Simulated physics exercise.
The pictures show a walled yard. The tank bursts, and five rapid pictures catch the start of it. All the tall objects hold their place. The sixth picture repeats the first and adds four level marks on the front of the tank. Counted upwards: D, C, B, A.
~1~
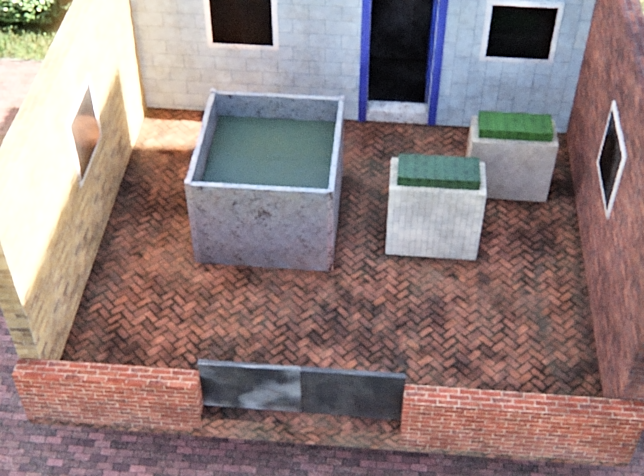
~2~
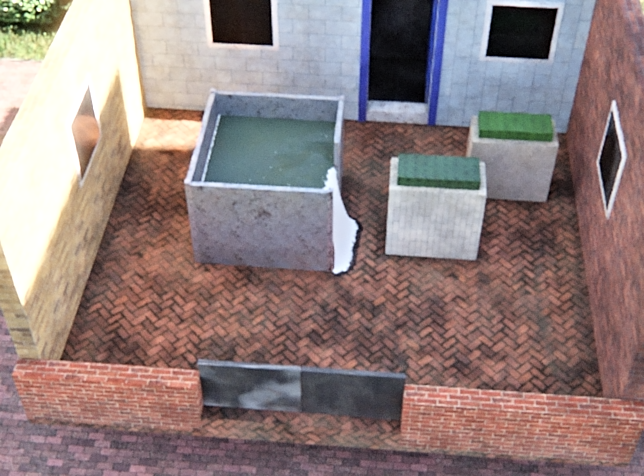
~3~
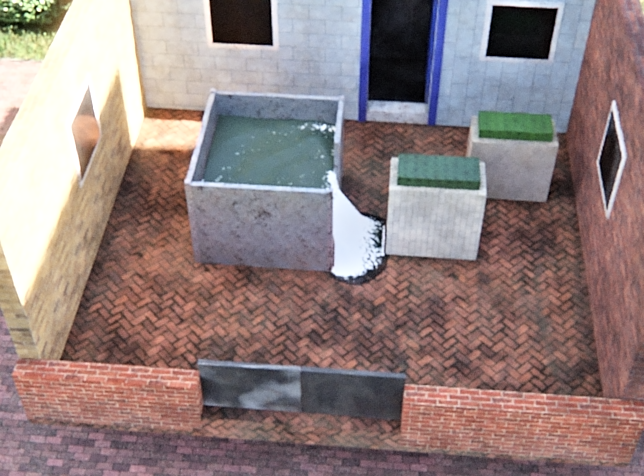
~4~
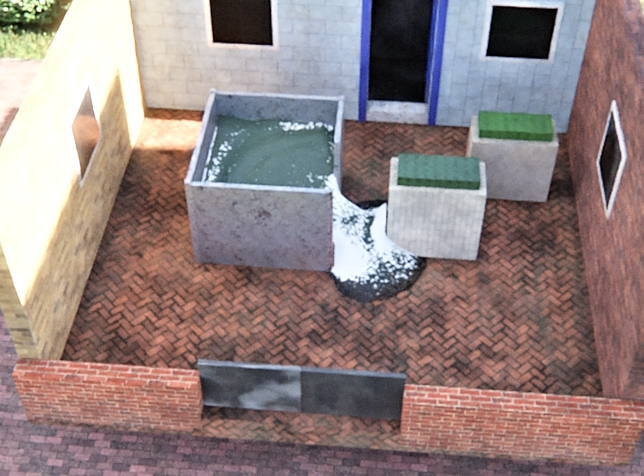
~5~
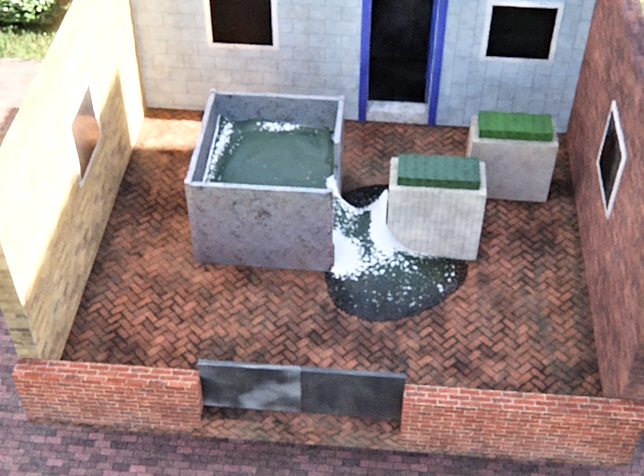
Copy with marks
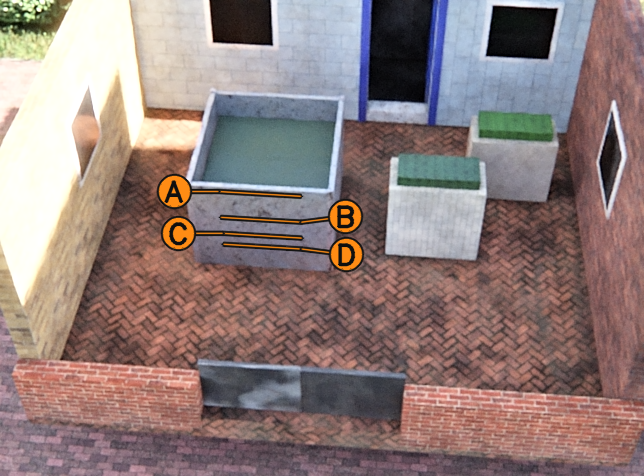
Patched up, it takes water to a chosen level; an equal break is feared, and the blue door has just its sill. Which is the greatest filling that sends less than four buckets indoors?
The limit is B.
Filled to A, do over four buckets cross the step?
Yes.
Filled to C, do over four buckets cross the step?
No, that is safe.
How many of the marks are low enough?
Three of the four.
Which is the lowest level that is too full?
That would be A.
In orange, A at (259, 193); B at (261, 219); C at (262, 235); D at (262, 246); from the bottom up D, C, B, A.
With A, about 8 bucketfuls get in.
With B, a bucket or two gets in.
With C, nothing gets over.
With D, nothing gets over.
